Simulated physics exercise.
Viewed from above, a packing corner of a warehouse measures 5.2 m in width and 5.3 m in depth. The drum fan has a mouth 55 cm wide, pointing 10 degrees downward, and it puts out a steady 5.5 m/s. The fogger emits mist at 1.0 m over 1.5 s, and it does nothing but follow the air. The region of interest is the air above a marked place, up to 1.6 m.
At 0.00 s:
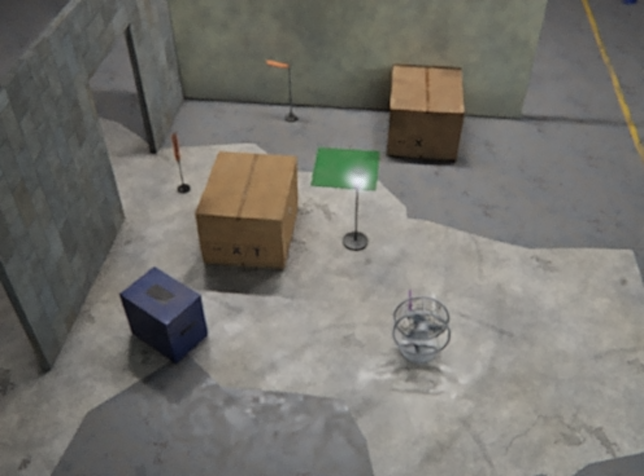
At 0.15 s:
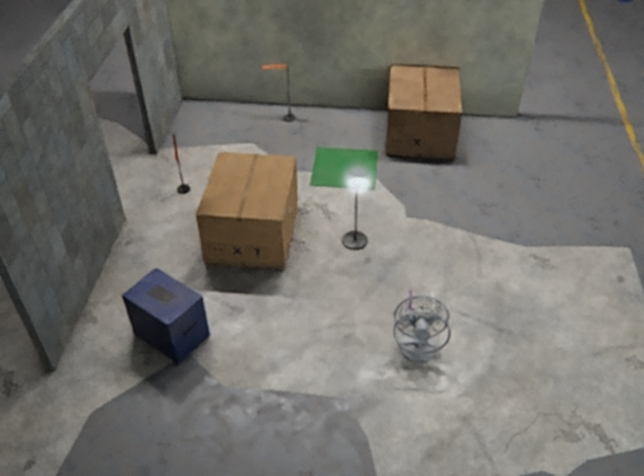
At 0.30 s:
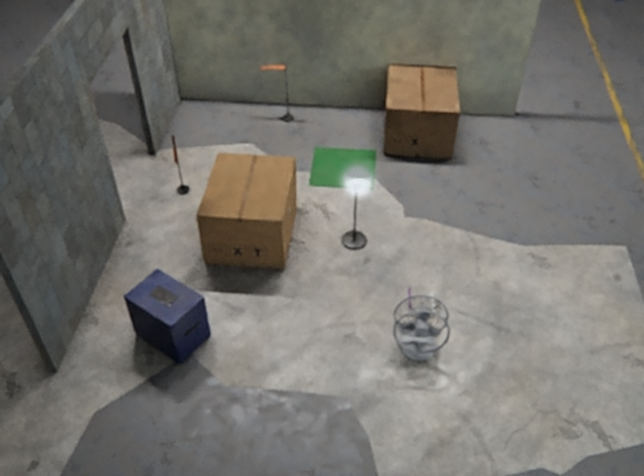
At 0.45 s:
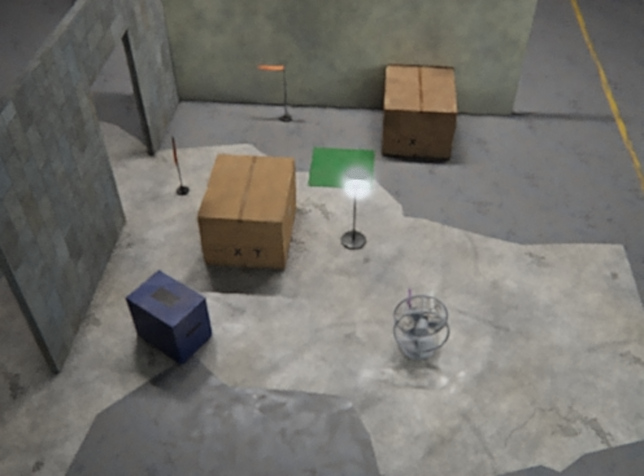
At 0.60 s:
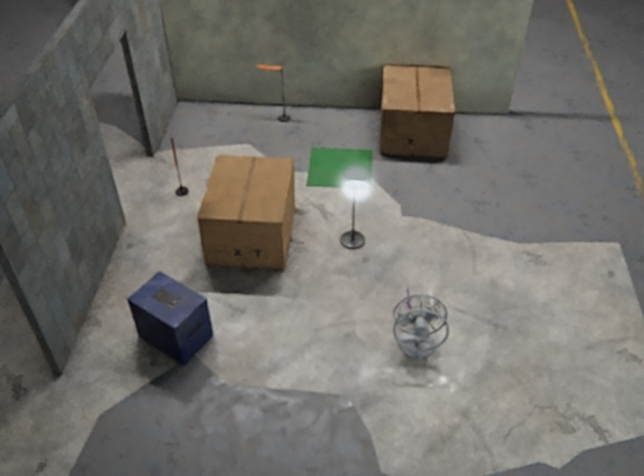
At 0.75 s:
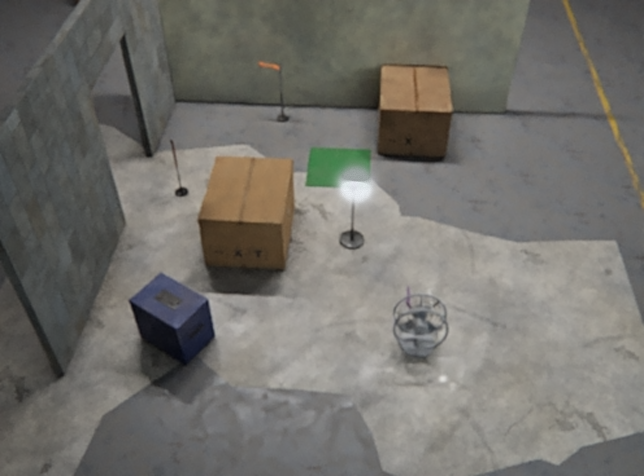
A concrete floor with two cartons, a blue box and a caged fan stayed nearly still, while pale mist hung around a stand by a green square and the orange ribbons on poles fluttered slightly.
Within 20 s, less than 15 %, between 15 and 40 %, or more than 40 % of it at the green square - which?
At the green square: Over 40 %.
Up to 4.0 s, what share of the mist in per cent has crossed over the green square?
Share: Approx. 5 %.
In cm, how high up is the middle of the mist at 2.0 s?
Middle height: Approx. 80 cm.
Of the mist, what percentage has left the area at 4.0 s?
Estimate: Close to 0 %.
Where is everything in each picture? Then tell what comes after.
In the first frame, the mist is thickest near (359, 178), the fogger stands at (357, 192) and the drum fan is at (422, 326).
In the second frame, the mist is thickest near (358, 179) and the green square is centred on (345, 168).
In the third frame, the mist is thickest near (358, 181), a ribbon ends at (260, 69) and a ribbon ends at (176, 163).
In the fourth frame, the mist is thickest near (357, 182), the top of a large carton is at (421, 87) and the top of a large carton is at (248, 186).
In the fifth frame, the mist is thickest near (356, 183).
In the sixth frame, the mist is thickest near (355, 184) and a ribbon ends at (260, 63).
By 2.0 s, 0 % is gone from the area; 0 % has passed over the green square, and the middle of the rest is near (358, 191).
By 4.0 s, 0 % is gone from the area; 7 % has passed over the green square, and the middle of the rest is near (363, 202).
By 8.0 s, 6 % is gone from the area; 96 % has passed over the green square, and the middle of the rest is near (233, 74).
By 20.0 s, 69 % is gone from the area; 96 % has passed over the green square, and the middle of the rest is near (104, 244).
